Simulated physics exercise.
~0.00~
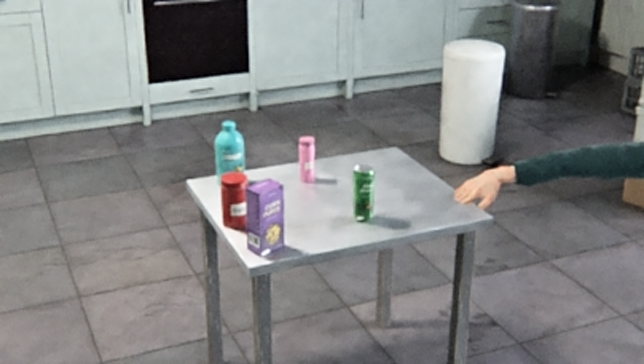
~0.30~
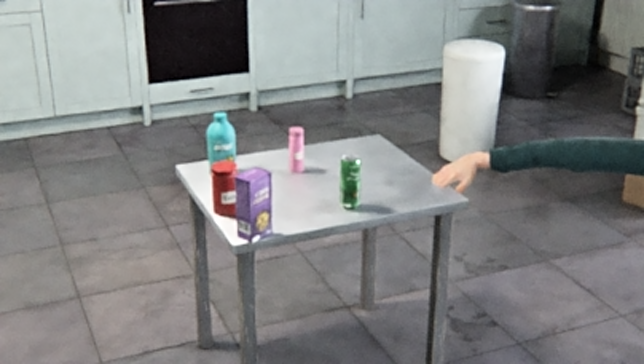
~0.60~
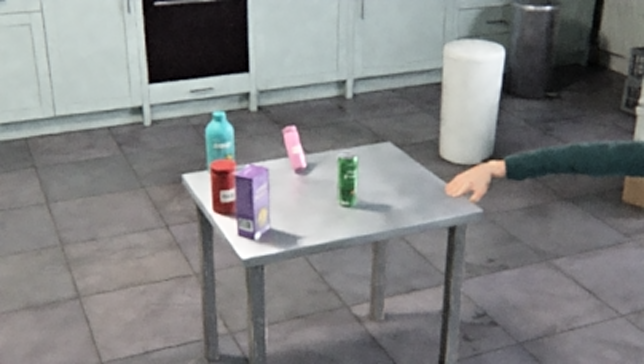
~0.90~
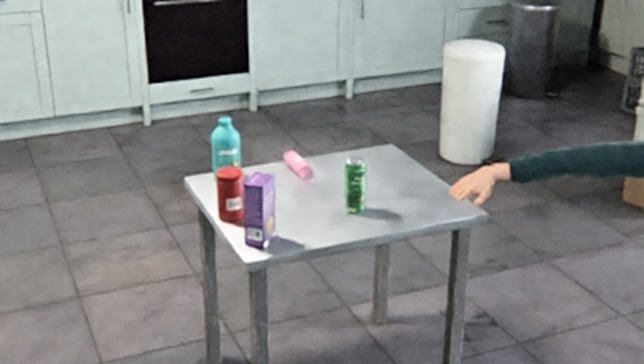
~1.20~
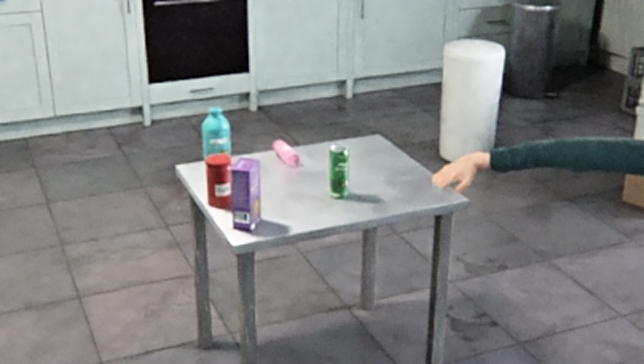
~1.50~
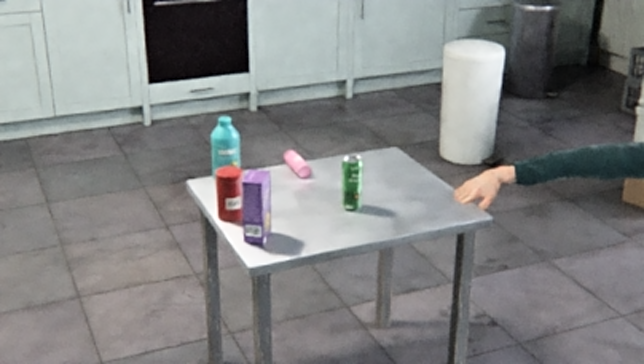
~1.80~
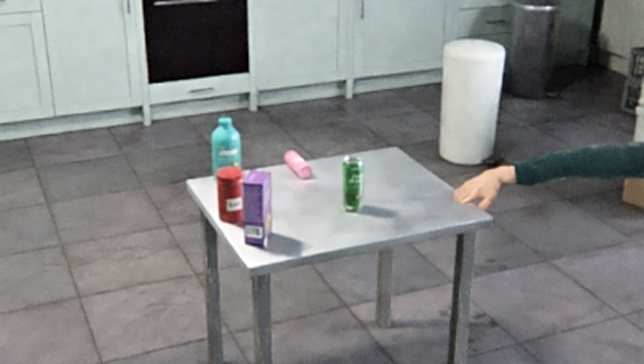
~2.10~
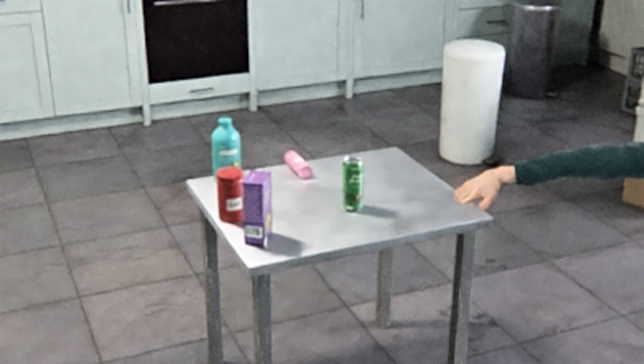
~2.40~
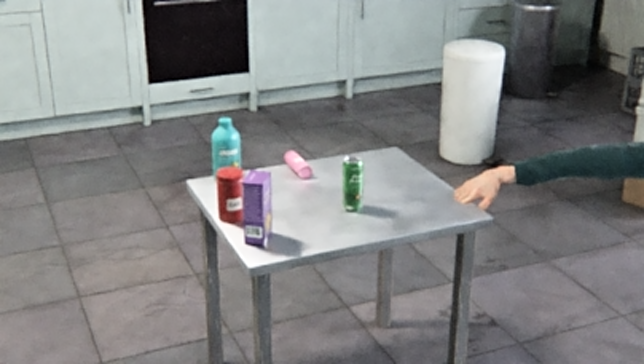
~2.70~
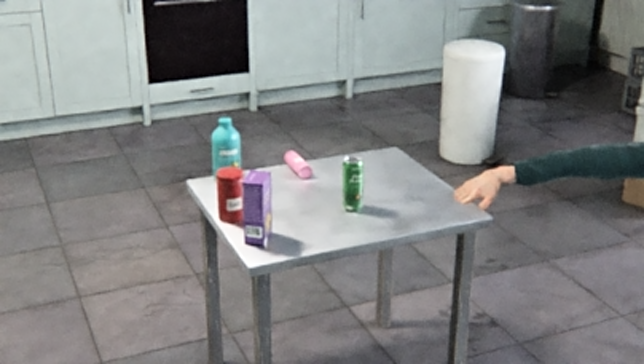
A hand shaking a small metal table back and forth, toppling the pink shaker while the other four containers stay upright.
